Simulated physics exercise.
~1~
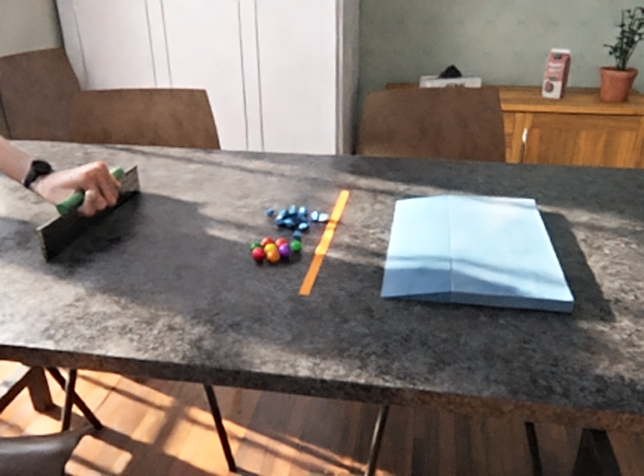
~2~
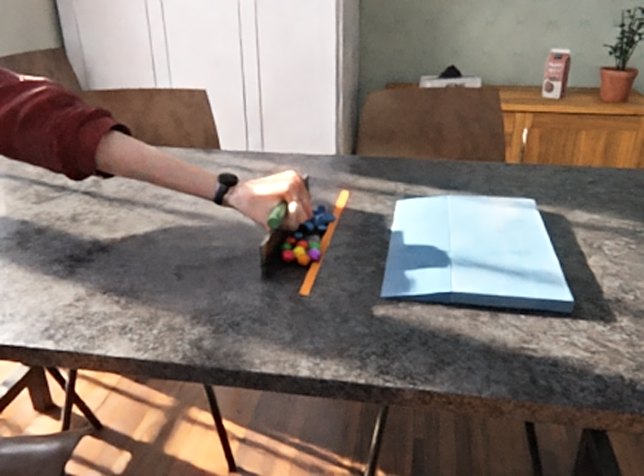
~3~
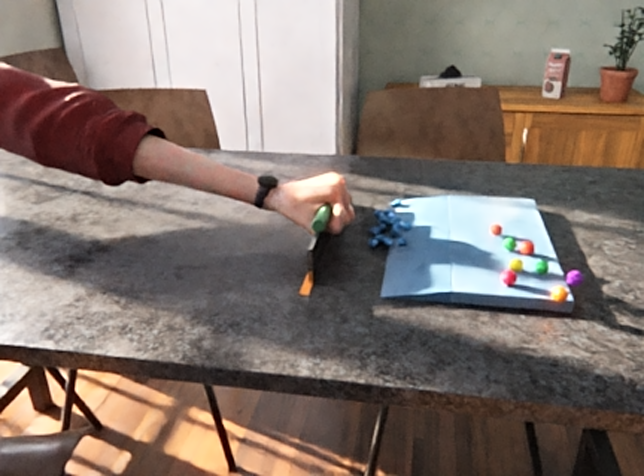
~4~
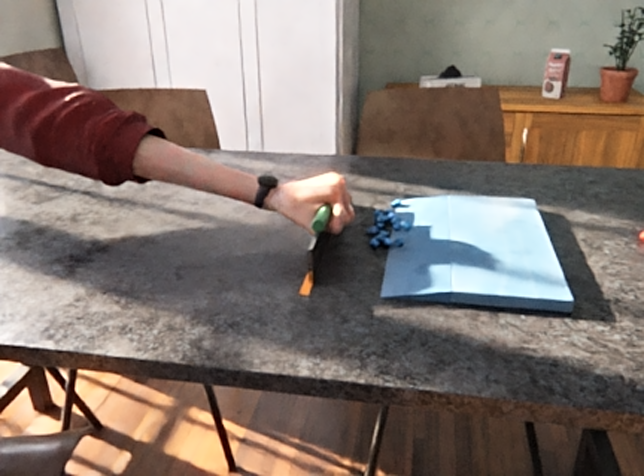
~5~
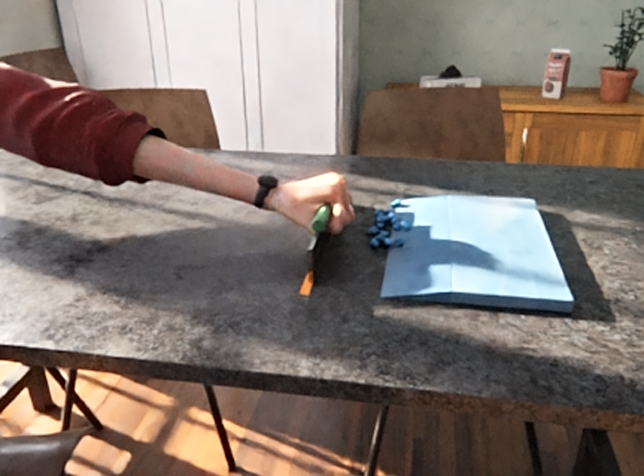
At first, a hand holds a green-handled scraper at the left of a dark tabletop, with a cluster of bright, multicoloured balls and a cluster of small blue pieces lying before an orange strip and a pale blue ramp. The hand sweeps the scraper right, gathering up to both clusters and pushing them toward the strip. The scraper stops at the strip, and the colourful balls roll on up and across the ramp while the blue pieces bunch at its near edge. The balls then leave the ramp and pass out of view to the right. The blue pieces stay mostly short of the ramp, a few on its edge, as the hand holds still.
